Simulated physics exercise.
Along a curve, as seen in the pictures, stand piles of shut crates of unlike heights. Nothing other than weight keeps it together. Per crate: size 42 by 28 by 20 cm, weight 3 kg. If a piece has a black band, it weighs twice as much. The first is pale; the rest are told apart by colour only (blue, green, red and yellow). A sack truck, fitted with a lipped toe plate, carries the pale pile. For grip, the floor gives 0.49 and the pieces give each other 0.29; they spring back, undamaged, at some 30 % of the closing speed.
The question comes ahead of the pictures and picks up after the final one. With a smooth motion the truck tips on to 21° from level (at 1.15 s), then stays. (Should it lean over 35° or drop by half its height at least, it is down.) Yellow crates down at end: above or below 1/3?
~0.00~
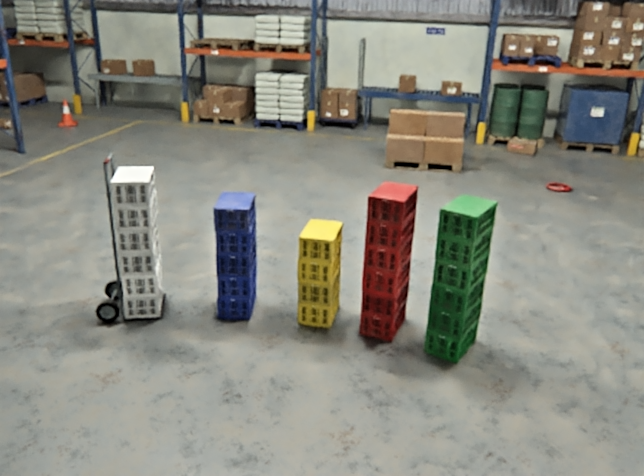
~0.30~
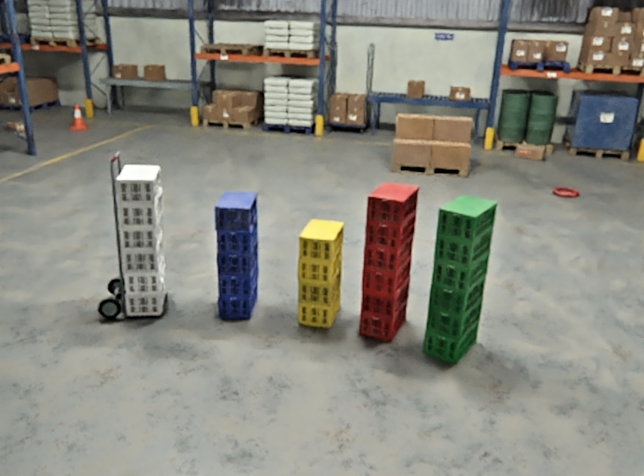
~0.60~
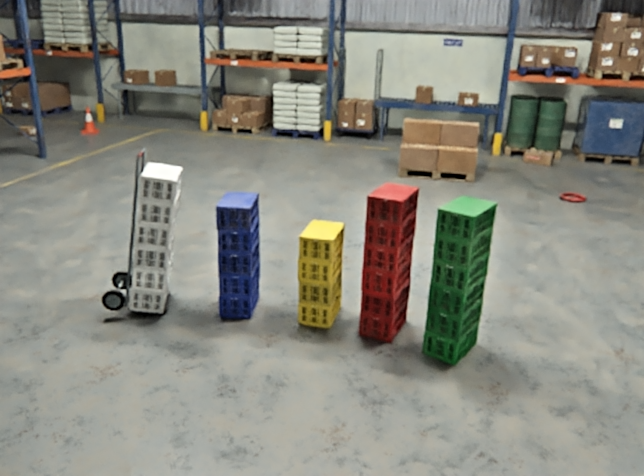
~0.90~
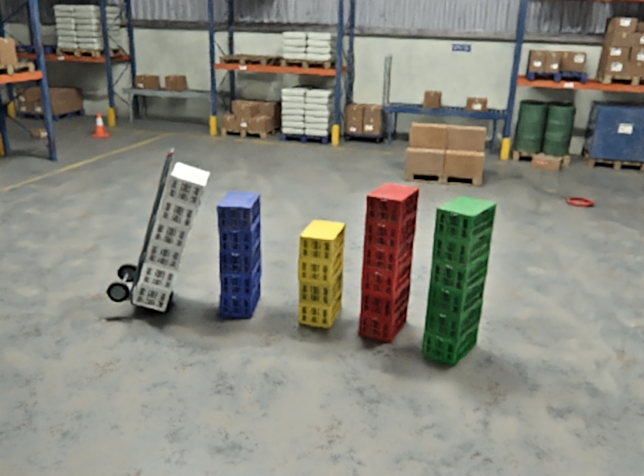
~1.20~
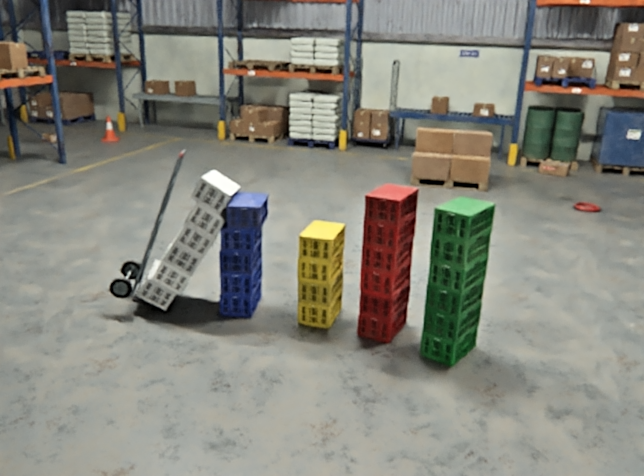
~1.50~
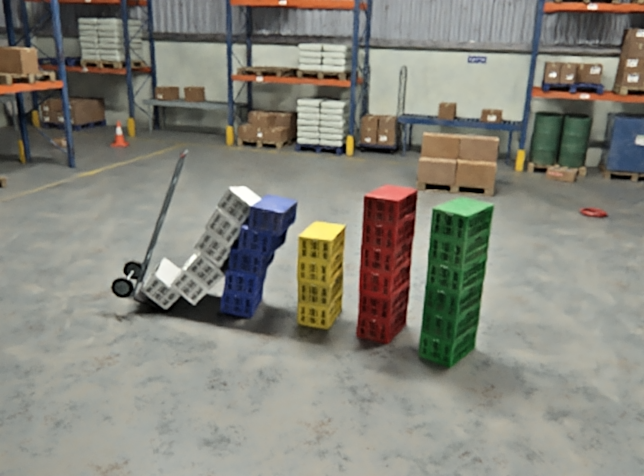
Short of a third.
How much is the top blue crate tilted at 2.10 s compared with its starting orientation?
Rotation: Approx. 20°.
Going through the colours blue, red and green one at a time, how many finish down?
I count blue at 4, red at 0, and green at 0.
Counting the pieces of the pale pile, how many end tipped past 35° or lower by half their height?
The answer is 5 of the pale ones.
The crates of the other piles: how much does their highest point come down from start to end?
0 cm.
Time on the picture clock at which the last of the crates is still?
I'd say around 3.5 seconds.
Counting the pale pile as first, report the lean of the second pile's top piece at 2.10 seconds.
Tilt: Near 20 degrees.
After 1.72 s, 6 of the pale pile down; none of the 4 yellow crates down (0 of 21 in all colours); top yellow crate 40 mm from its place; top blue crate 20° from how it stood, 6 cm lower.
After 2.10 s, 6 of the pale pile down; none of the 4 yellow crates down (4 of 21 in all colours); top yellow crate 8° from how it stood; top blue crate 20° from how it stood, 16 cm lower.
In the end (3.7 s), 5 of the pale pile down; none of the 4 yellow crates down (4 of 21 in all colours); top yellow crate 11° from how it stood; top blue crate 8° from how it stood, 17 cm lower. That is 0 per cent. From the last view, middles, top yellow crate near (360, 250), top blue crate near (335, 235).
